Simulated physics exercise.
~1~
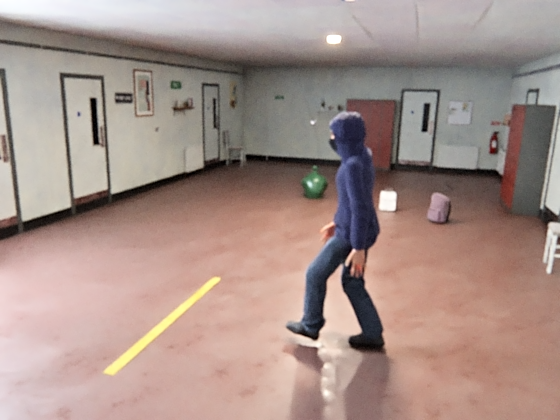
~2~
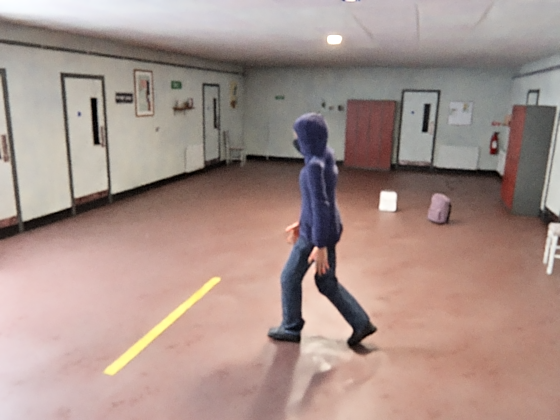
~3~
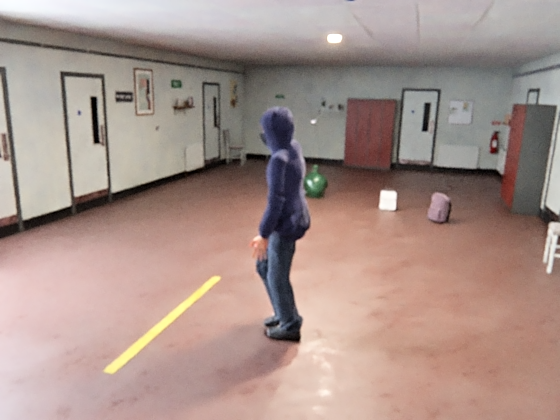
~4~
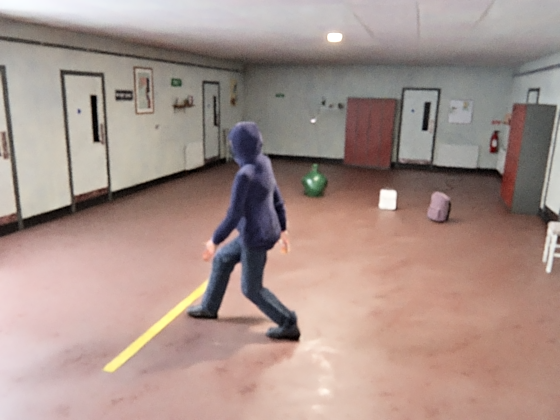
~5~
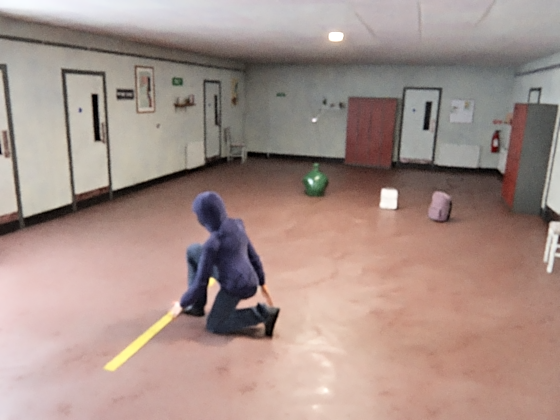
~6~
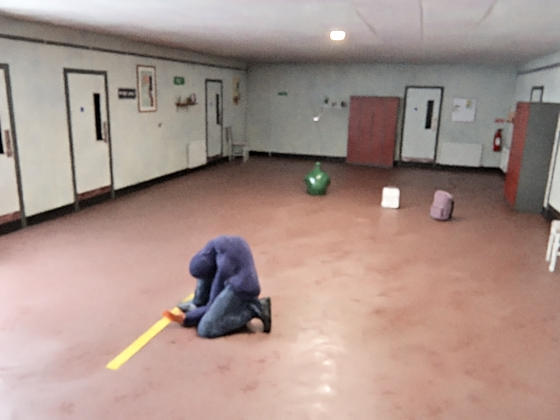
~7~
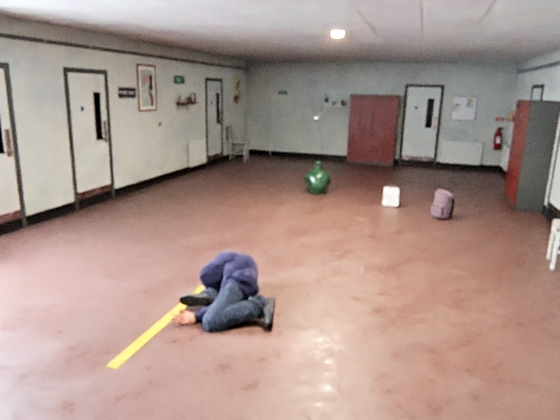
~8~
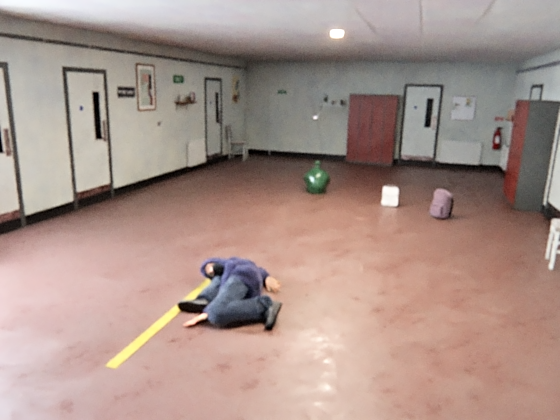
At first, a hooded figure in a dark blue top and jeans walks leftward across the reddish floor of a wide room, towards a yellow strip, with a green object, a white box and a backpack behind. The visitor takes several steps, arms low, and nears the strip. Then the knees bend and the body sinks to a kneel, one hand reaching down near the strip. The torso folds forward, head bowed low. Finally the visitor slumps onto the floor and lies curled beside the strip, with head, chest and hips all short of it.
